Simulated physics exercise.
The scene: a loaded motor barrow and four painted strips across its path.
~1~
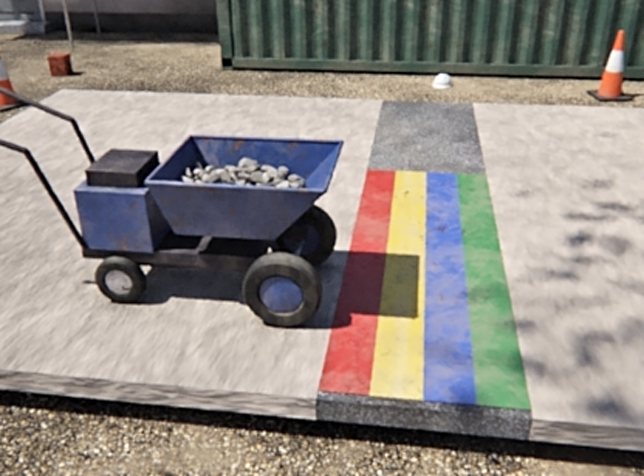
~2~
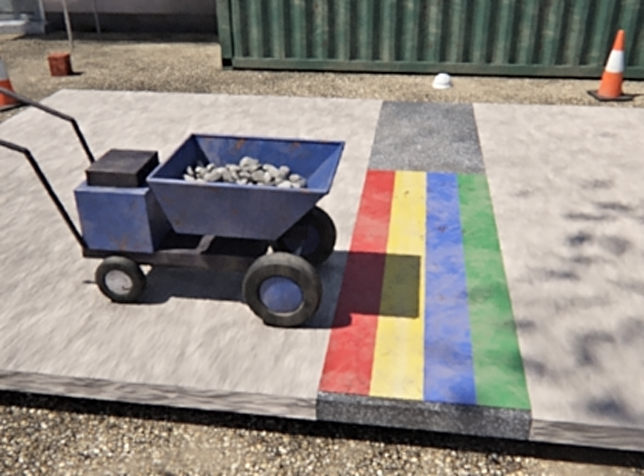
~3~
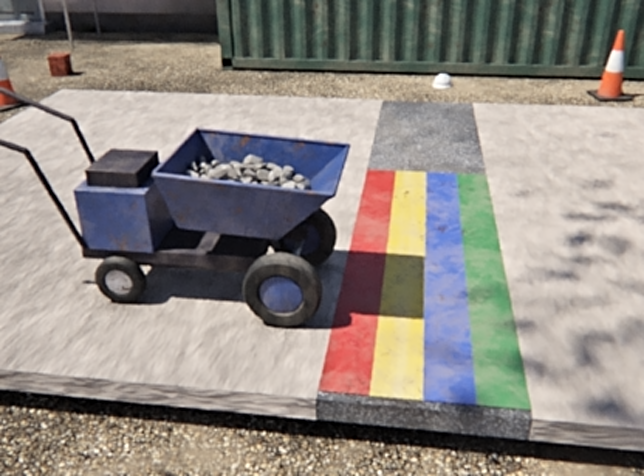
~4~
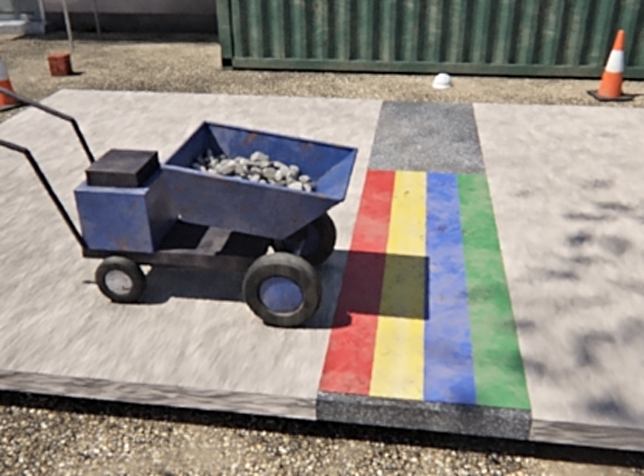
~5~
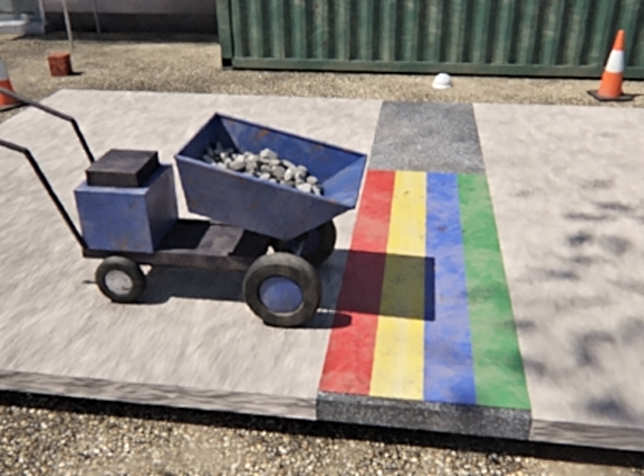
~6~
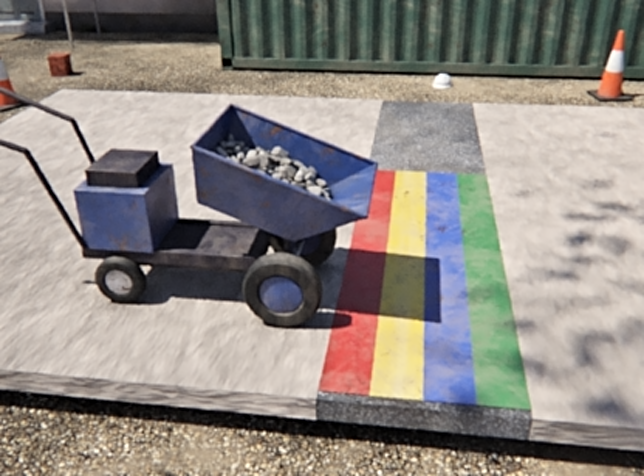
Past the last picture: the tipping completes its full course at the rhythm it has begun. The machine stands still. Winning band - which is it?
Winning band: The blue one.
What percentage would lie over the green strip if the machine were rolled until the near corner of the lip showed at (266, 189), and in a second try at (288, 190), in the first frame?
In order: 0 % and 0 %.
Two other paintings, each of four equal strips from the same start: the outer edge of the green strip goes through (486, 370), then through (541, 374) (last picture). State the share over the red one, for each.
In turn 0 and 0 in a hundred.
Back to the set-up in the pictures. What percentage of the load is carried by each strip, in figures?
Approximate shares - red strip 0, yellow strip 10, blue strip 40, green strip 15.
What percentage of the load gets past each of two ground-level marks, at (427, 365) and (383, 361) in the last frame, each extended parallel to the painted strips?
That's 50 in a hundred for the first and 70 in a hundred for the second.
Soon, skip tipped steeply; all in the skip.
A while on, skip tipped right over; about two thirds in the skip; a small part over the yellow strip; about a quarter over the blue strip; a stray few over the green strip.
Towards the end, skip tipped right over; about a quarter in the skip; a small part over the yellow strip; about a third over the blue strip; a small part over the green strip; a stray few off the paint.
Finally, skip tipped right over; about a quarter in the skip; none over the red strip; a small part over the yellow strip; about a third over the blue strip; a small part over the green strip; a stray few off the paint.
